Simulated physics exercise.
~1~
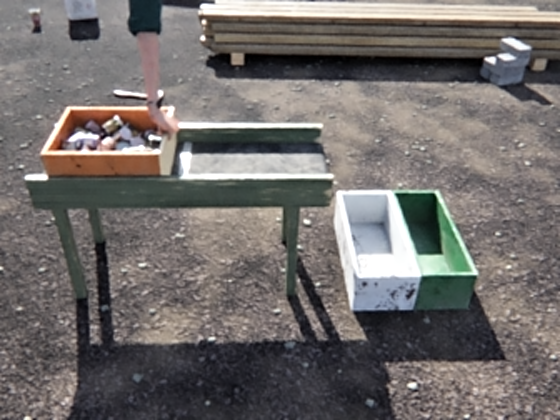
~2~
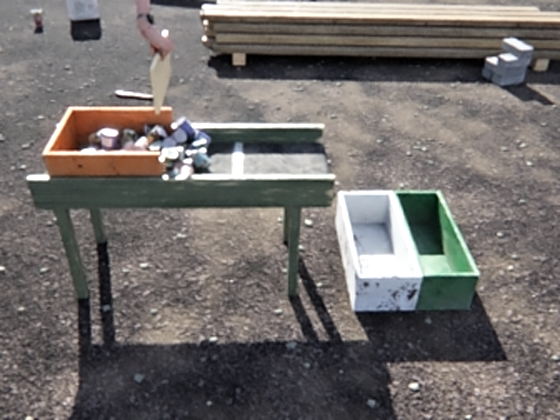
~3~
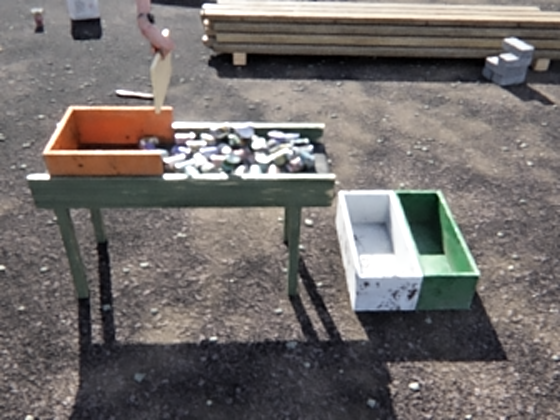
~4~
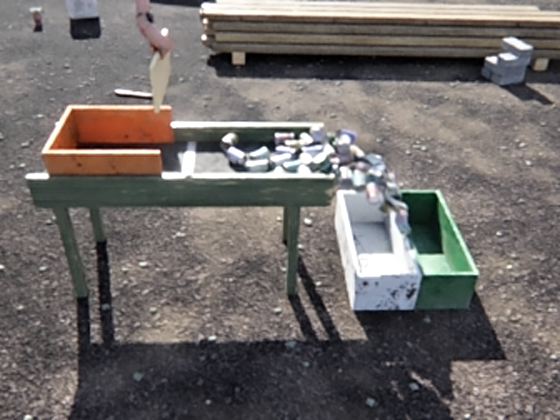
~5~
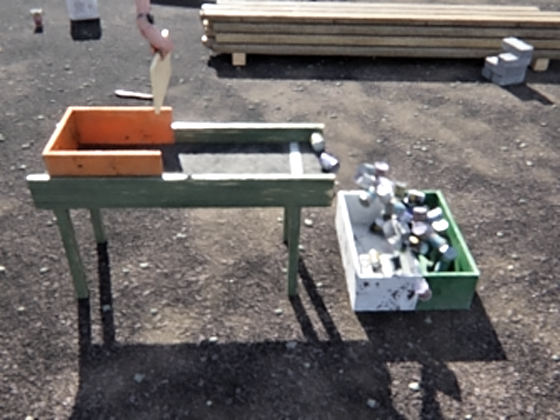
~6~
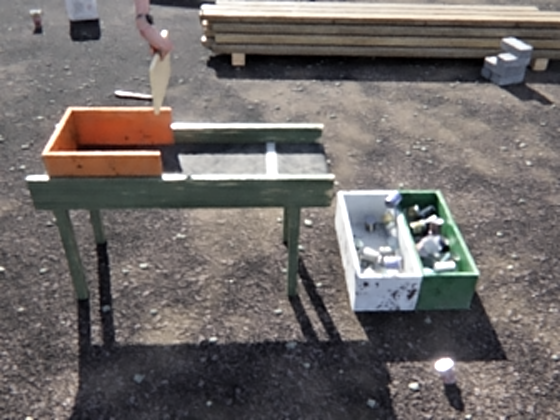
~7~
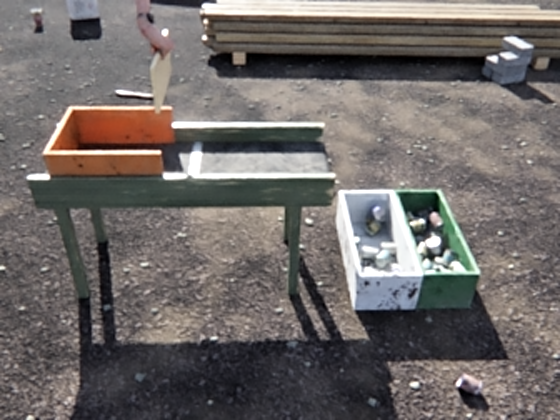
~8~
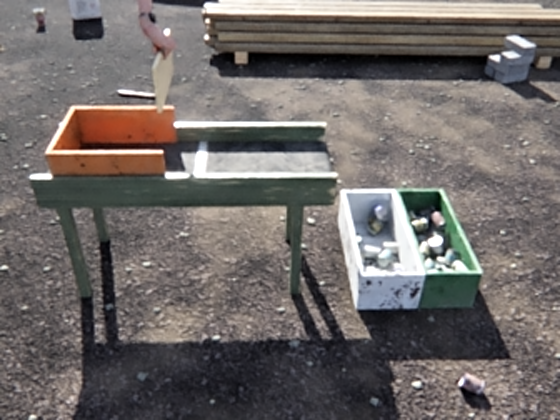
Small tins sliding right from an orange pen along a belt as a hand lifts the gate, dropping into white and green boxes, one landing on the ground.
